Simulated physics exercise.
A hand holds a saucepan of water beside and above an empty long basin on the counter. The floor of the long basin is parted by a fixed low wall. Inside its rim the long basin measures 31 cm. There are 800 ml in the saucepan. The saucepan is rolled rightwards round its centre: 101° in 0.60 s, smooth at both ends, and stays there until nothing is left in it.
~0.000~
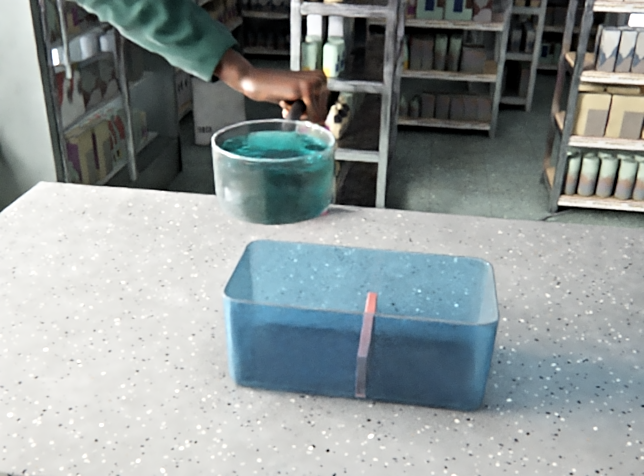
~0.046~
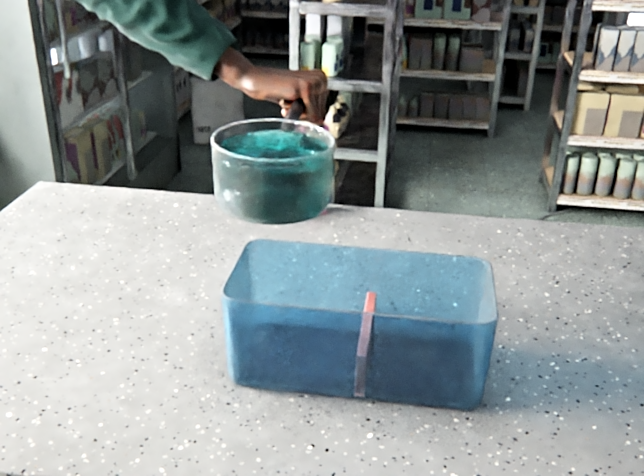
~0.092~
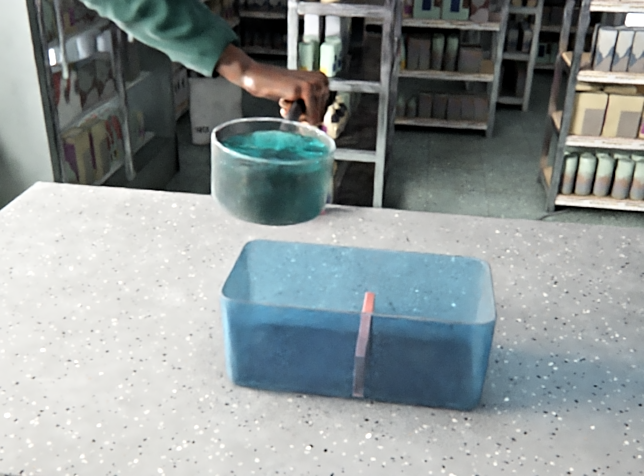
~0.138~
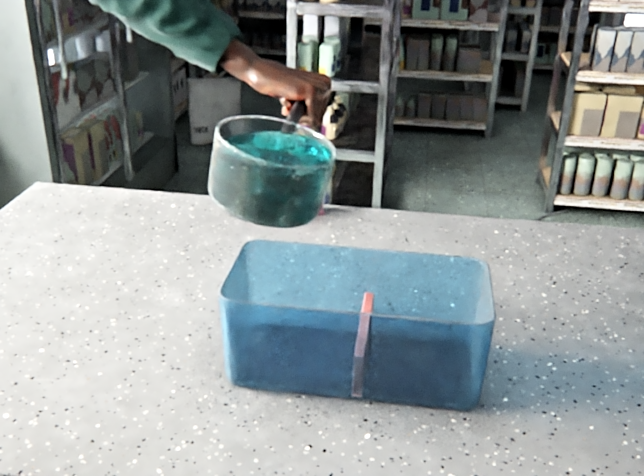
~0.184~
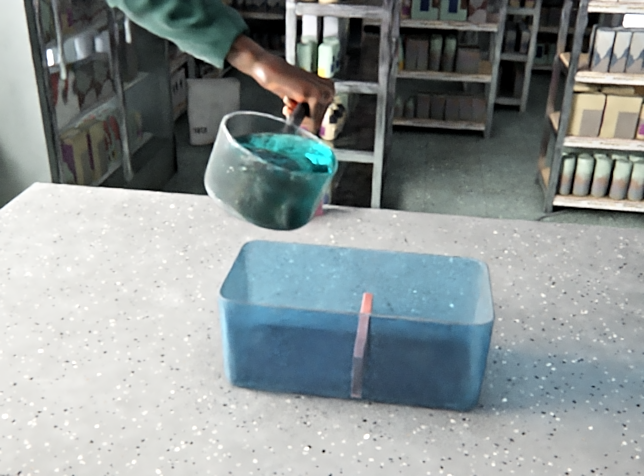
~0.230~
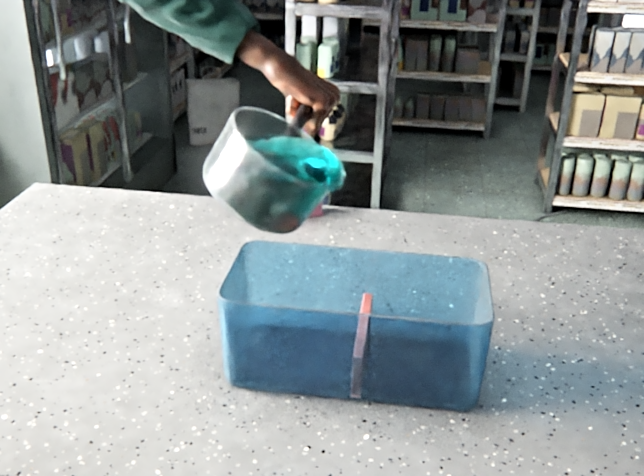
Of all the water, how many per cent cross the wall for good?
Roughly 56 per cent is past the wall.
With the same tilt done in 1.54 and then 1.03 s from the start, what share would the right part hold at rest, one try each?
In turn about 70 and 70 per cent.
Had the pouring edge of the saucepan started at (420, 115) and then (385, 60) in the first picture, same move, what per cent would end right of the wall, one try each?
First 75, then 90 per cent.
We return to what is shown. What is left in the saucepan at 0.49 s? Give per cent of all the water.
Near 32 in a hundred.
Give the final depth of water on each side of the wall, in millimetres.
Some 16 mm on the left and 24 mm on the right.
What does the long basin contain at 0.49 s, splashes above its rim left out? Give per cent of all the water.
Near 30 in a hundred.
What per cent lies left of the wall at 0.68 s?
Near 26 in a hundred.
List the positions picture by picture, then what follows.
Tilt 0°; pouring edge (334, 145); surface from (220, 144) to (332, 152); the long basin's rim runs from (236, 268) to (495, 292); the wall's top is at (368, 323), in the first frame.
Tilt 1°; pouring edge (333, 146); surface from (219, 143) to (332, 152), in the second frame.
Tilt 6°; pouring edge (334, 151); surface from (219, 143) to (332, 154), in the third frame.
Tilt 13°; pouring edge (335, 158); surface from (220, 143) to (333, 155), in the fourth frame.
Tilt 22°; pouring edge (336, 169); surface from (219, 144) to (337, 161); 1 per cent is over the edge, in the fifth frame.
Tilt 32°; pouring edge (335, 181); surface from (216, 147) to (334, 169); 4 per cent is over the edge, in the sixth frame.
Then, 0.49 s in, the tilt is 93° and 33 per cent is still to pour, 3 is left of the wall and 26 right of it.
Then, 0.68 s in, the tilt is 101° and 8 per cent is still to pour, 25 is left of the wall and 60 right of it.
Then, 0.88 s in, the tilt is 101° and 1 per cent is still to pour, 40 is left of the wall and 56 right of it.
Then, 1.10 s in, the tilt is 101° and 0 per cent is still to pour, 42 is left of the wall and 56 right of it.
Finally, 43 per cent lies left of the wall, 56 right of it and 1 outside.
